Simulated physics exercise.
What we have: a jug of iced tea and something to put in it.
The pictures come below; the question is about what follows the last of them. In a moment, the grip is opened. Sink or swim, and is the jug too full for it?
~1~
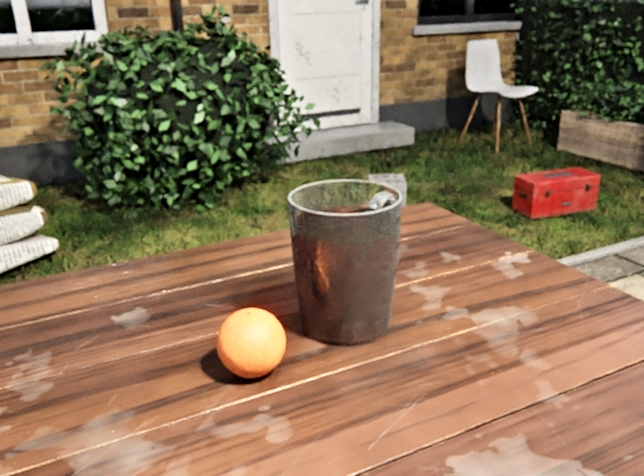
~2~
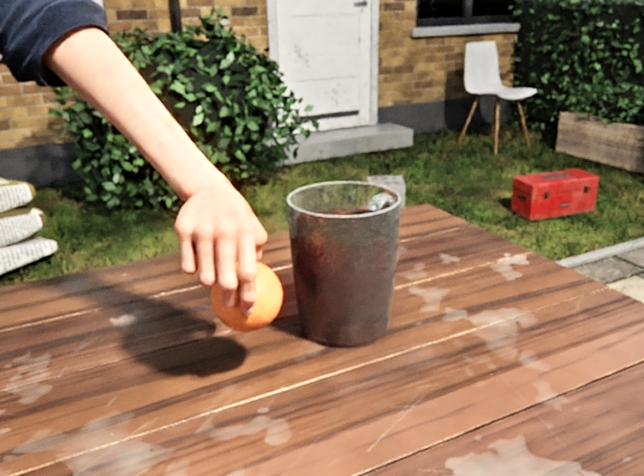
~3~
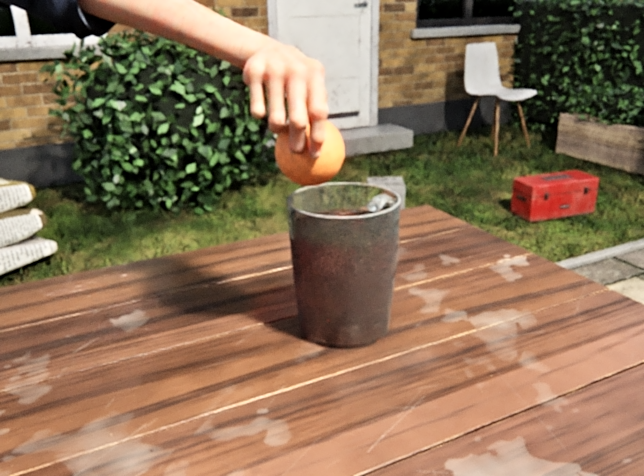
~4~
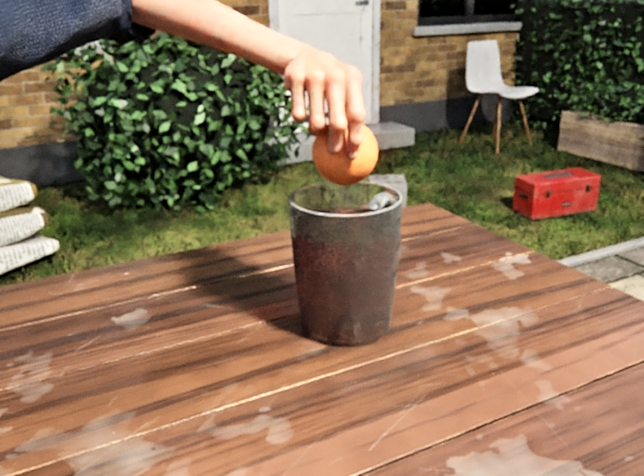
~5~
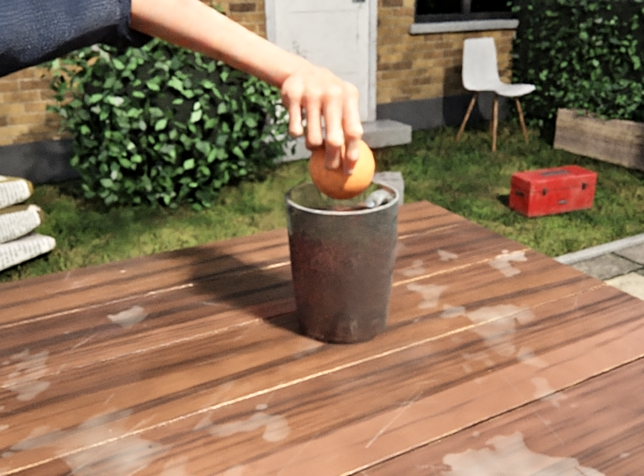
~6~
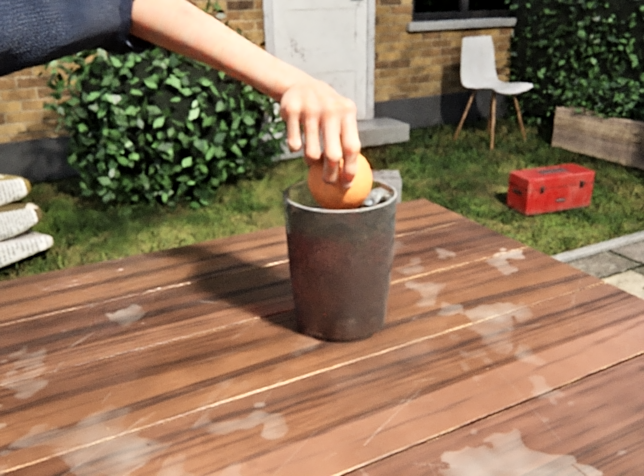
Put in the iced tea, the thing stays afloat, and the jug does not spill.
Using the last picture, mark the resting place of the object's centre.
My best guess is around (340, 225).
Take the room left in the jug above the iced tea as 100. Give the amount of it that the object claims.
I'd estimate close to 40 per cent.
Next, the orange enters the iced tea; the jug is about three quarters full.
After that, the orange comes up again; the jug is nearly full.
Finally, the orange rides on the surface; the jug is nearly full; the top is dry.
